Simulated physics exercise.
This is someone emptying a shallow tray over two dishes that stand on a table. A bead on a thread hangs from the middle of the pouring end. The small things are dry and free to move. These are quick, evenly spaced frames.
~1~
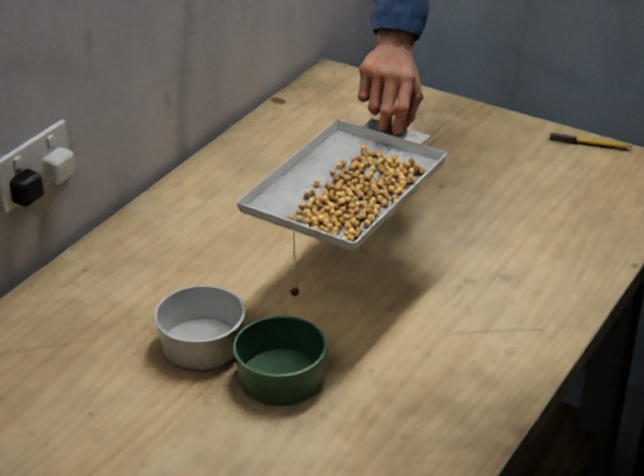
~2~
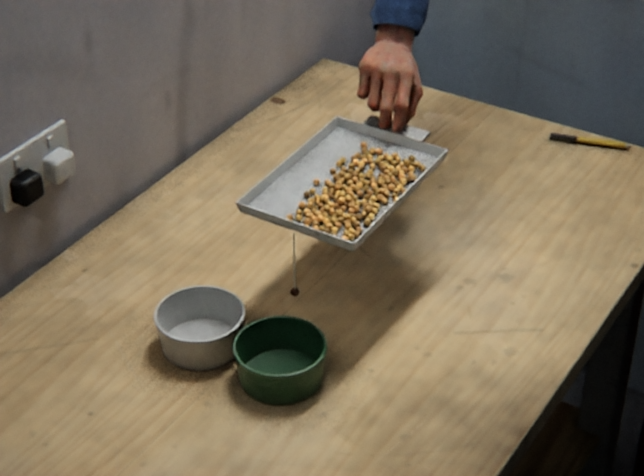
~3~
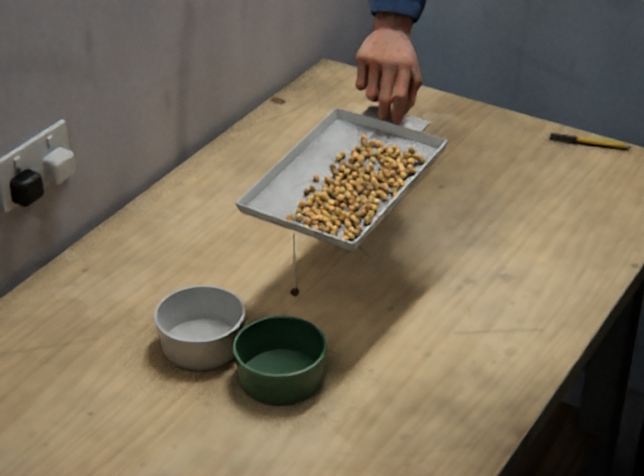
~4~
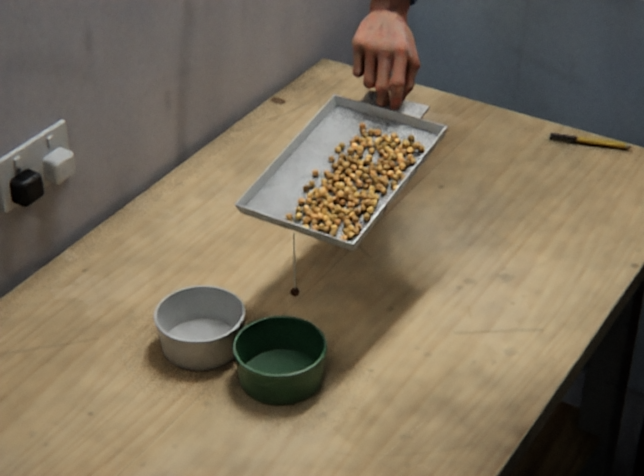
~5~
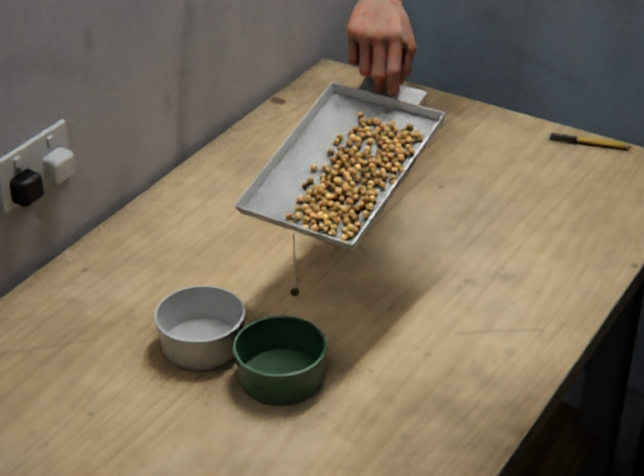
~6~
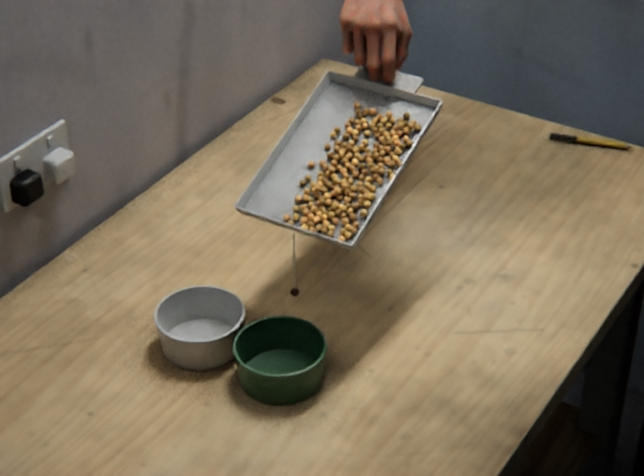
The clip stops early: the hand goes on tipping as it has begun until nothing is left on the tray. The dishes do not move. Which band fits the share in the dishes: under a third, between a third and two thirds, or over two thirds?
In the dishes lies more than two thirds of it.
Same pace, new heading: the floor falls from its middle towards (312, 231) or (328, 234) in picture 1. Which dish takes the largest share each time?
One: The right one. Two: Right.
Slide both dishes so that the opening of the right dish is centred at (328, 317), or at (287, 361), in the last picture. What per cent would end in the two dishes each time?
In turn 50 and 40 in a hundred.
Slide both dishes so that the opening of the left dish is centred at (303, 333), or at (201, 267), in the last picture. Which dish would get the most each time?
One: The left-hand dish. Two: The right dish.
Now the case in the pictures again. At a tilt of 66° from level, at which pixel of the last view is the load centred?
Close to (302, 203).
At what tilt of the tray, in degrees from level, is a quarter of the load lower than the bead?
Around 115° of tilt.
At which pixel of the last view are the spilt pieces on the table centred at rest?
At about (275, 329).
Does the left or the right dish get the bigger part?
That is right.
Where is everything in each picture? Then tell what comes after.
The first picture shows corners of the pouring end near (239, 201) and (354, 241), level; middle of the load near (360, 195), dried chickpeas; left dish near (174, 350); right dish near (255, 384); bead on its thread near (295, 292).
The second picture shows corners of the pouring end near (239, 202) and (353, 241), level; middle of the load near (360, 194).
The third picture shows corners of the pouring end near (239, 202) and (353, 241), tipped barely, level across its low end; middle of the load near (360, 190).
The fourth picture shows corners of the pouring end near (238, 203) and (352, 242), tipped a little, level across its low end; middle of the load near (359, 184).
The fifth picture shows corners of the pouring end near (238, 204) and (351, 242), tipped clearly, level across its low end; middle of the load near (358, 178).
The sixth picture shows corners of the pouring end near (237, 205) and (351, 243), tipped clearly, level across its low end; middle of the load near (355, 174); left dish near (174, 350); right dish near (255, 384).
Shortly afterwards, tray tipped steeply; all but a few on the tray; only a few in the right dish; only a few outside both; only a few in the air.
Next, tray tipped past a quarter turn; the bulk on the tray; only a few in the right dish; only a few in the left dish; only a few outside both; only a few in the air.
Some moments later, tray tipped past a quarter turn; near half in the right dish; near a quarter in the left dish; near a quarter outside both.
In the end, tray tipped past a quarter turn; near half in the right dish; near a quarter in the left dish; near a quarter outside both.
